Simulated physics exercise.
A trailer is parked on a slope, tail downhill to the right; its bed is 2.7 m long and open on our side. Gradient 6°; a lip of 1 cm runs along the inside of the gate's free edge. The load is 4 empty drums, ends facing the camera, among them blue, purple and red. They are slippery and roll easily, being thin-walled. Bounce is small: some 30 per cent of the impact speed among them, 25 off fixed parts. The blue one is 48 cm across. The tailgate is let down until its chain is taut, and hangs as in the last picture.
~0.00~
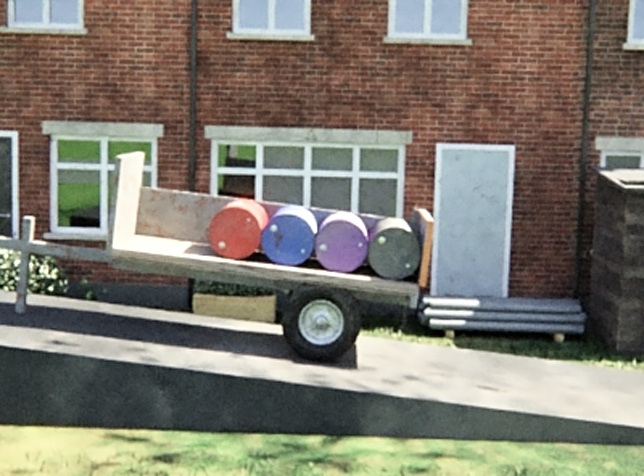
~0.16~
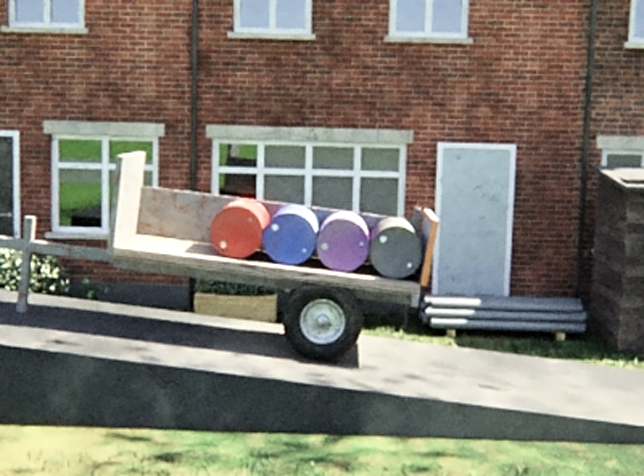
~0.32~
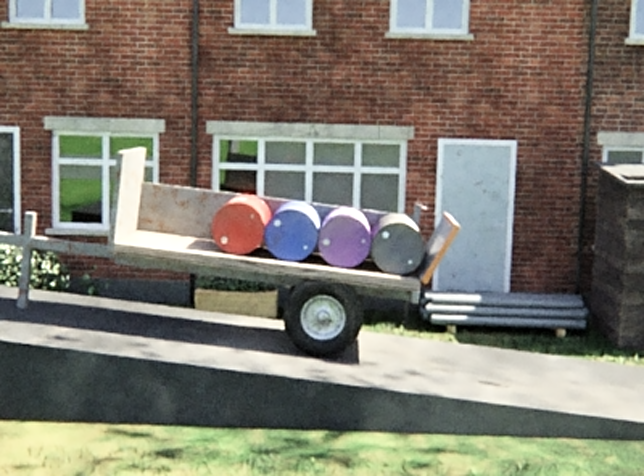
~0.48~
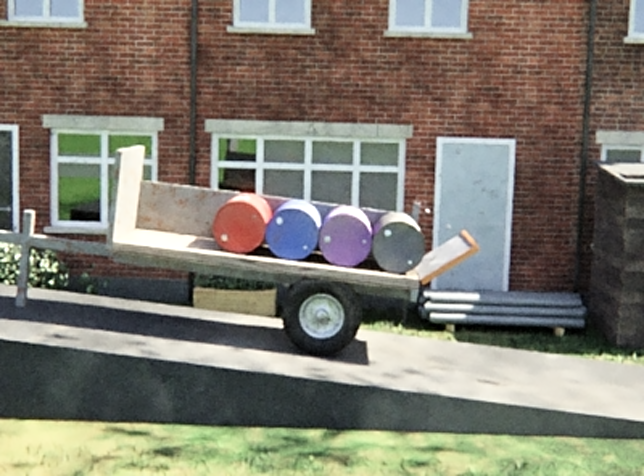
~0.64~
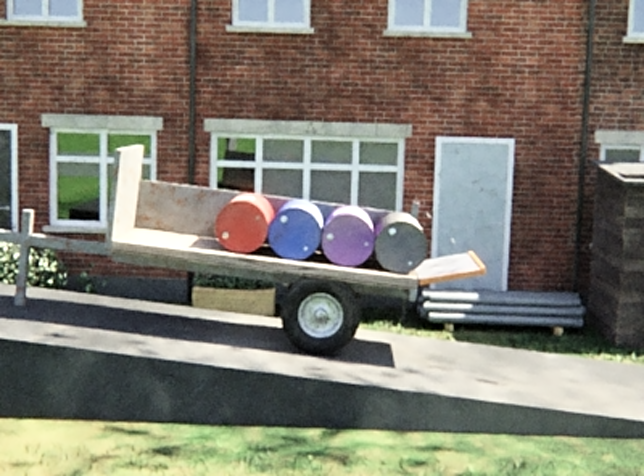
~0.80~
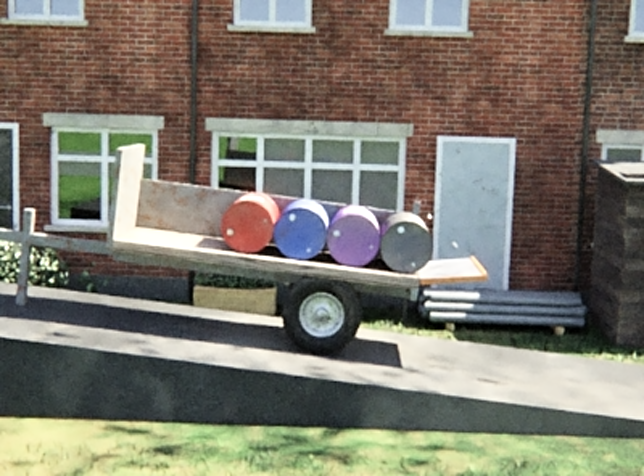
On a sloping paved strip before a red-brick building with white-framed windows, seen from the side across grass, a trailer stands with its tail downhill to the right. Four drums, red, blue, purple and dark grey from left to right, lie side by side on its open bed. The tail gate swings down to the right until nearly level, and the drums roll slightly rightward, while the camera stays still.
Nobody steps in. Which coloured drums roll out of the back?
The blue one is held; the purple one remains aboard; the red one stays with the vehicle.
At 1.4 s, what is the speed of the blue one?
Near 0.4 m/s.
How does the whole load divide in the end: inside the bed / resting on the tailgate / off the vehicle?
3, 1 and 0.
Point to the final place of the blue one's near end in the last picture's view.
Around (365, 242).
After 1.4 s, blue is on the bed, 90 cm short of the hinge, rolling right; purple is on the bed, 40 cm short of the hinge, rolling right; red is on the bed, 135 cm short of the hinge, rolling right; 0 out so far.
After 2.2 s, blue is on the bed, 65 cm short of the hinge, rolling right; purple is on the bed, 15 cm short of the hinge, rolling right; red is on the bed, 110 cm short of the hinge, rolling right; 0 out so far.
At rest (3.1 s), blue is on the bed, 50 cm short of the hinge; purple is on the bed, 5 cm short of the hinge; red is on the bed, 100 cm short of the hinge; 0 out so far.
